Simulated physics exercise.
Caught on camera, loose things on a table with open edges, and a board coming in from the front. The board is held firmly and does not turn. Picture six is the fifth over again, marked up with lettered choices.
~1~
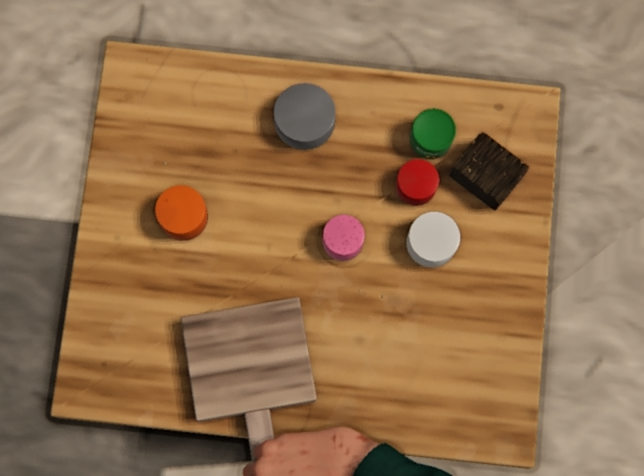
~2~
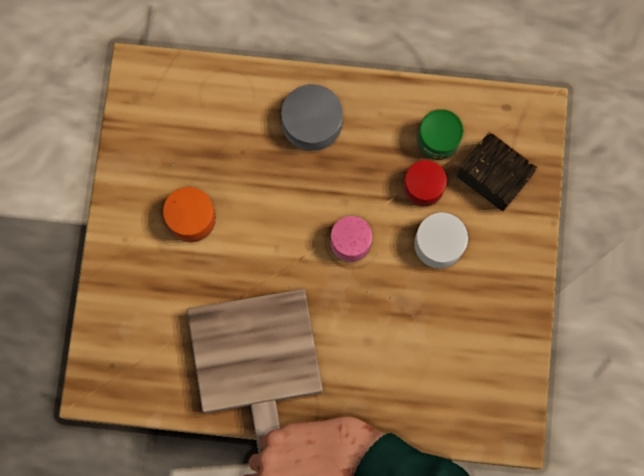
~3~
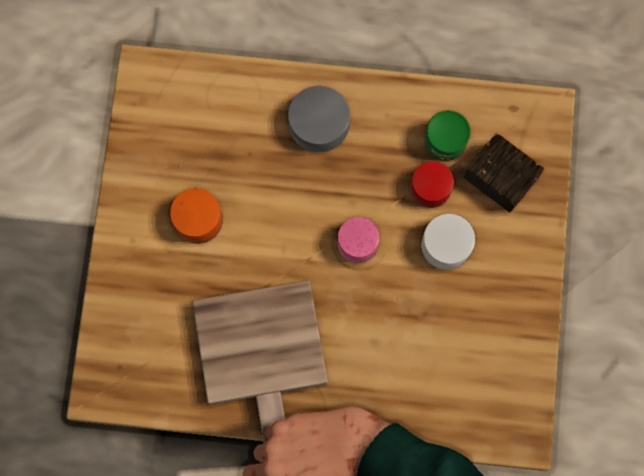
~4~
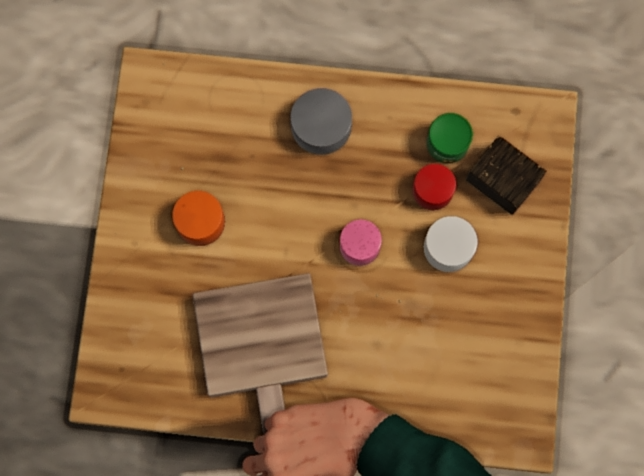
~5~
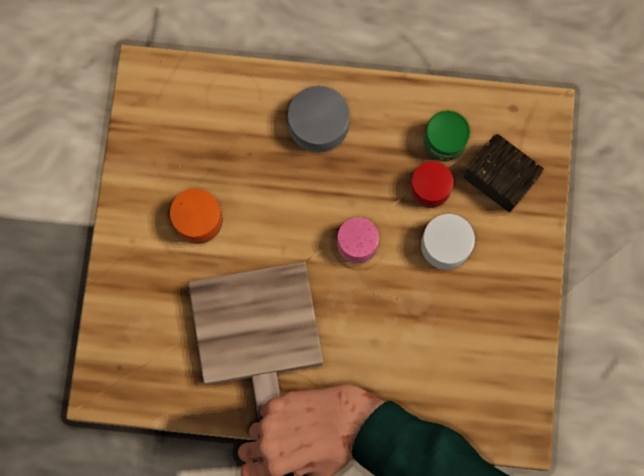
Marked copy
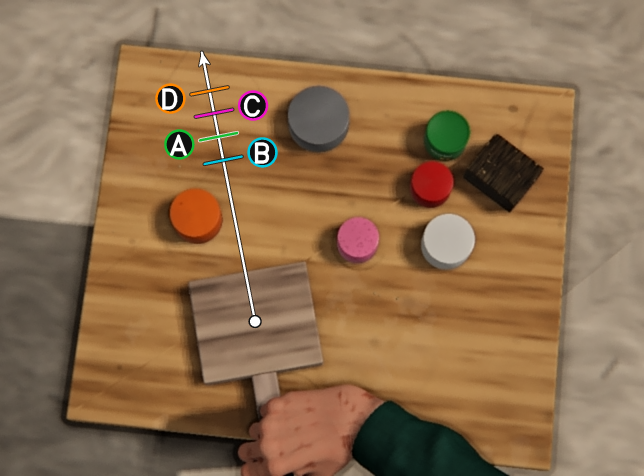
The clip shows a hand in a green sleeve slowly pushing a flat, handled board a short way up a wooden table from the front edge, while six colourful round objects and a dark block stay in place.
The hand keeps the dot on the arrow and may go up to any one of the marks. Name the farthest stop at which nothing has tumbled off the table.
C is the last safe stop.
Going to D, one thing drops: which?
The orange tin.
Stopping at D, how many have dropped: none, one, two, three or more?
By then, one.
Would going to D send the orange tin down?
By then, yes.
On the copy, A at (219, 136); B at (223, 160); C at (214, 113); D at (210, 91); the arrow from (255, 322) to (202, 53); the white dot at (255, 322).
On C. First, board (240, 246); orange tin (190, 179); grey pot (319, 120).
Then, board (226, 171); orange tin (178, 106); grey pot (319, 120).
Finally, board (215, 117); orange tin (169, 51); grey pot (319, 120); nothing has fallen.
By contrast, A is safe but short; B is safe but short; D drops the orange tin.
